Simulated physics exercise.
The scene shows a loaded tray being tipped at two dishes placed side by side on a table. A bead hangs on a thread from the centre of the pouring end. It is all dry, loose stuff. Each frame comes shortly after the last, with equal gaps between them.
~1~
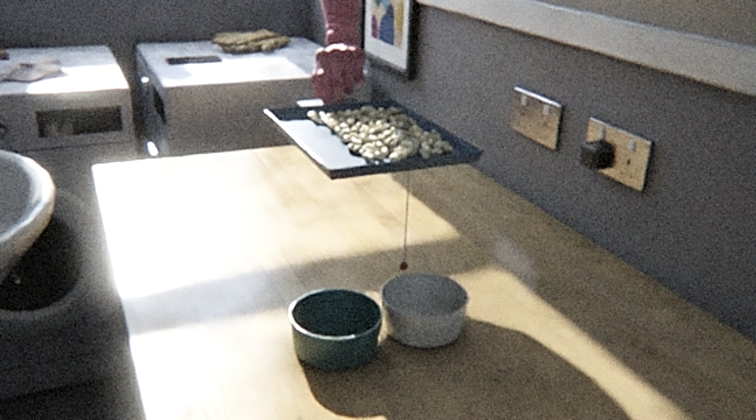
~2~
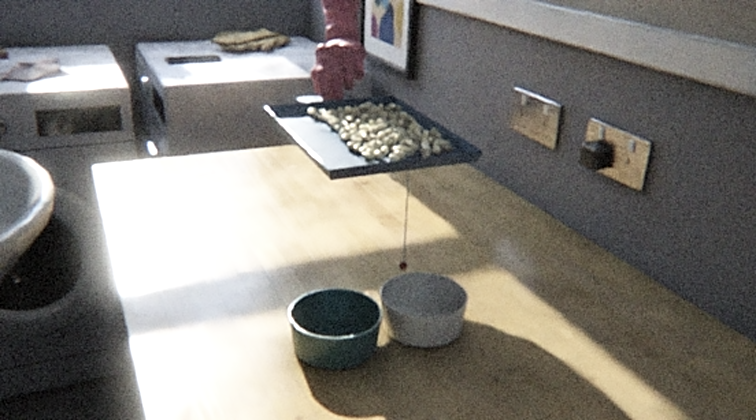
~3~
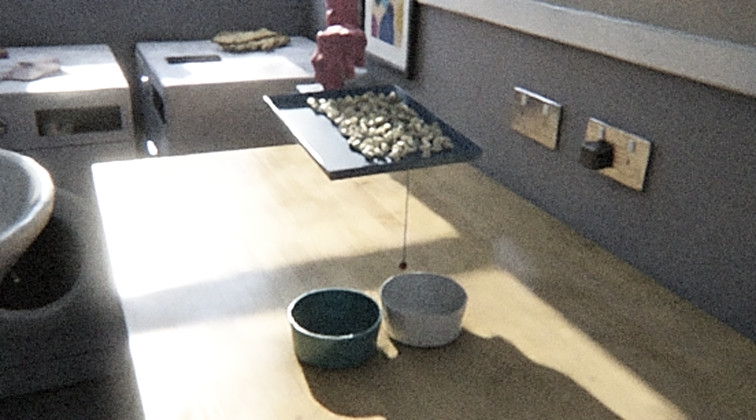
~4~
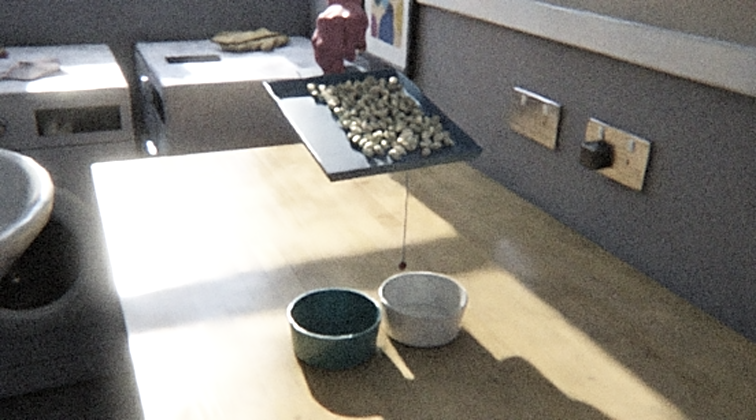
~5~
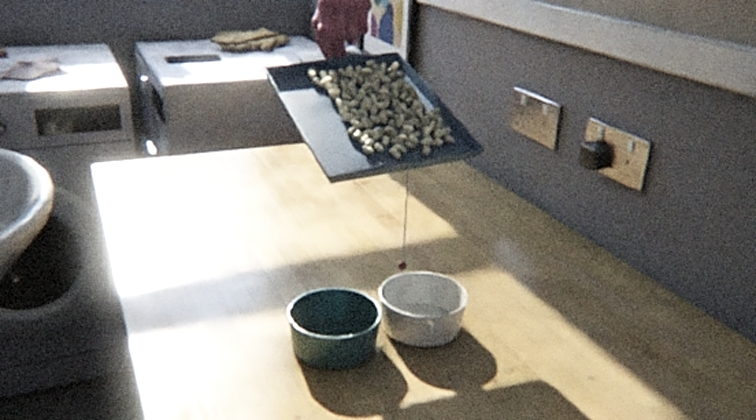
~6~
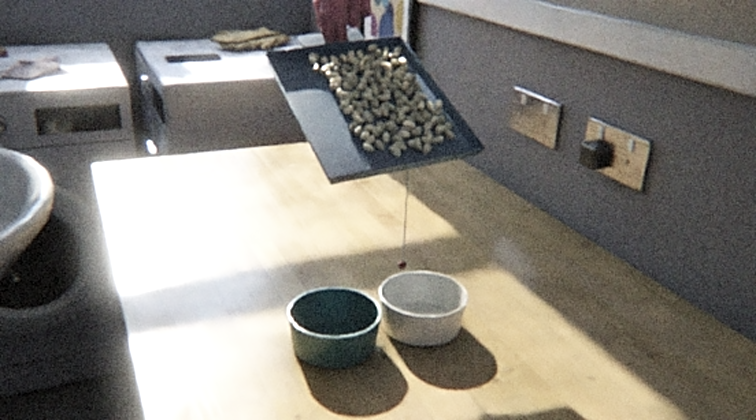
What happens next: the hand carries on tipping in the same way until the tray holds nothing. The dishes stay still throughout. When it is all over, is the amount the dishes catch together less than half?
No, they hold more than half.
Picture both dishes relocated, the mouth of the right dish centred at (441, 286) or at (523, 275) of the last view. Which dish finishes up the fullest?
First place: The leftmost one; second place: The leftmost one.
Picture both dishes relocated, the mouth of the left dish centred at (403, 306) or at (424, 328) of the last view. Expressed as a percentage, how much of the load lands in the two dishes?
You'd end up with around 50 per cent and then around 10 per cent.
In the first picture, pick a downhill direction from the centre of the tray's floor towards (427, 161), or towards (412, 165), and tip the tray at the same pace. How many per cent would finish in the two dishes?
About 30 and 50 per cent.
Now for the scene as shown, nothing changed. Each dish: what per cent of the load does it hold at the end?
Around 40 in a hundred in the left dish and around 30 in a hundred in the right dish.
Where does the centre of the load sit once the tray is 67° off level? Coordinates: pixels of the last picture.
Close to (389, 143).
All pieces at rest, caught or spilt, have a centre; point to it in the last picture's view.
About pixel (365, 333).
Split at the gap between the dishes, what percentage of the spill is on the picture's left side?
20 per cent or thereabouts.
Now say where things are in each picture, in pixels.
The first frame shows corners of the pouring end (332, 168) and (479, 150), level; middle of the load (379, 132), white beans; left dish (353, 351); right dish (445, 330); bead on its thread (404, 266).
The second frame shows corners of the pouring end (331, 168) and (478, 150), level; middle of the load (379, 130).
The third frame shows corners of the pouring end (331, 169) and (479, 149), tipped barely, lowest at the left corner; middle of the load (379, 124).
The fourth frame shows corners of the pouring end (331, 171) and (479, 148), tipped a little, lowest at the left corner; middle of the load (379, 115).
The fifth frame shows corners of the pouring end (331, 173) and (479, 147), tipped clearly, lowest at the left corner; middle of the load (380, 107).
The sixth frame shows corners of the pouring end (331, 175) and (480, 146), tipped clearly, lowest at the left corner; middle of the load (387, 93); left dish (352, 350); right dish (444, 329).
Just after the last frame, tray tipped steeply; almost all on the tray; just a few in the air.
A moment on, tray tipped past a quarter turn; about a tenth on the tray; roughly a third in the left dish; roughly a quarter in the right dish; about a tenth outside both; roughly a quarter in the air.
Further on, tray tipped past a quarter turn; roughly half in the left dish; roughly a third in the right dish; roughly a quarter outside both.
When it is over, tray tipped past a quarter turn; roughly half in the left dish; roughly a third in the right dish; roughly a quarter outside both.
